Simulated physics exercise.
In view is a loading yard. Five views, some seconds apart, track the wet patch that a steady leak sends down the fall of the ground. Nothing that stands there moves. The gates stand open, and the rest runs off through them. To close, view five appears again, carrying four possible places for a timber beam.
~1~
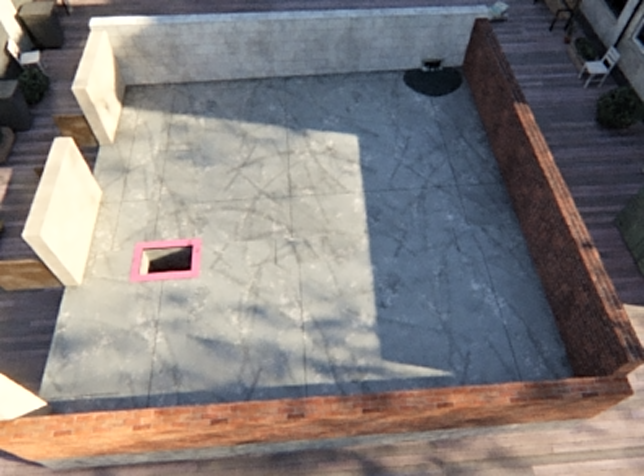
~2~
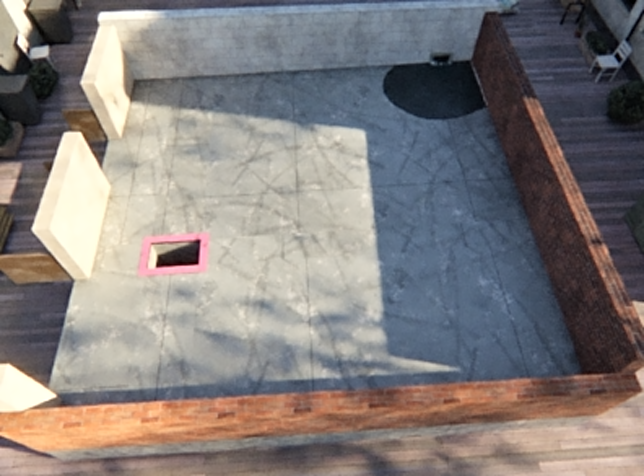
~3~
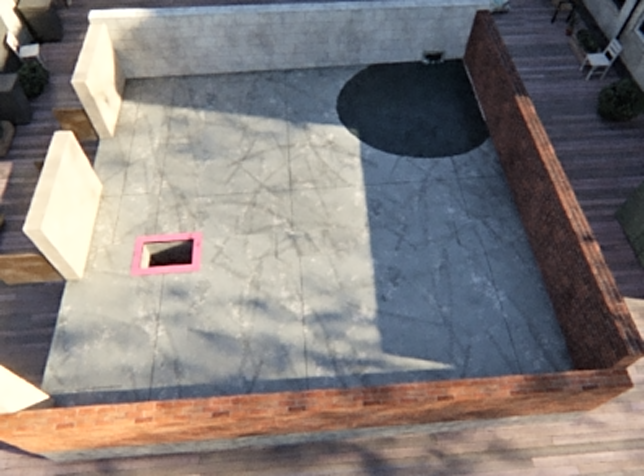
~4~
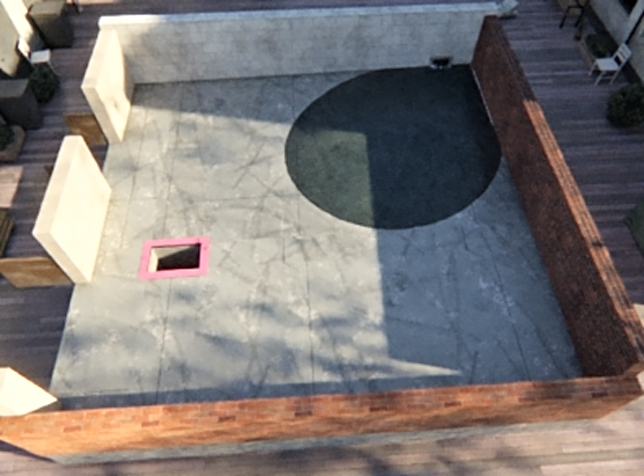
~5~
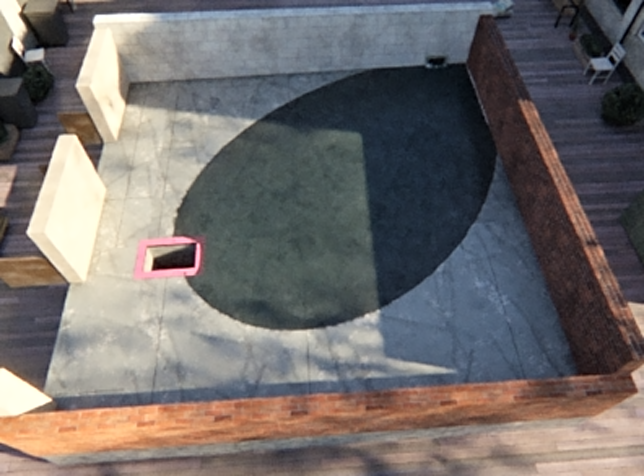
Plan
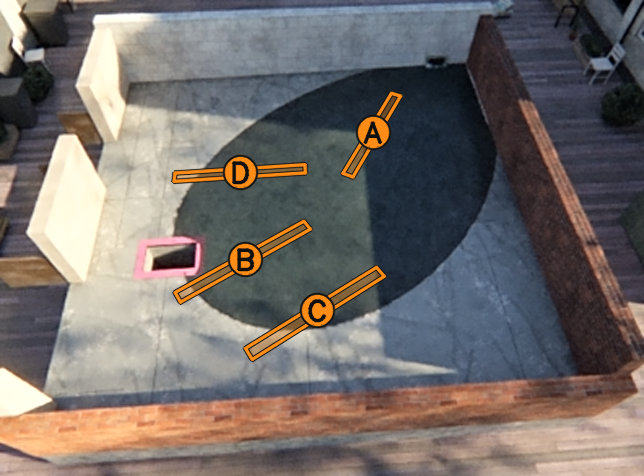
Walled grey yard with a pink-edged pit, a dark wet patch spreading from the upper right corner across much of the floor.
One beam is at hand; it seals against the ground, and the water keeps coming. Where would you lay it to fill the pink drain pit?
Position B.
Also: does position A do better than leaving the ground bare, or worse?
Position A is worse.
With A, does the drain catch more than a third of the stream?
No, it does not.
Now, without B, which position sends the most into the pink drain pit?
Here it is position C.
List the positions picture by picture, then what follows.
In the first frame, outfall at (432, 63); pink drain pit at (167, 260); open gate at (68, 342); open gate at (107, 167); 2 % of the ground under water, visible out to (454, 88); pink drain pit still dry.
In the second frame, 6 % of the ground under water, visible out to (455, 116); pink drain pit still dry.
In the third frame, 13 % of the ground under water, visible out to (418, 155); pink drain pit still dry.
In the fourth frame, 25 % of the ground under water, visible out to (311, 198); pink drain pit still dry.
In the fifth frame, 44 % of the ground under water, visible out to (205, 292); pink drain pit still dry.
In orange, A from (347, 175) to (396, 94); B from (177, 297) to (307, 225); C from (248, 353) to (380, 271); D from (174, 177) to (305, 168).
Choosing A, about 14 % of the stream goes into the pink drain pit, about 86 % out by the gates.
Choosing B, about 33 % of the stream goes into the pink drain pit, about 66 % out by the gates.
Choosing C, about 24 % of the stream goes into the pink drain pit, about 76 % out by the gates.
Choosing D, about 15 % of the stream goes into the pink drain pit, about 85 % out by the gates.
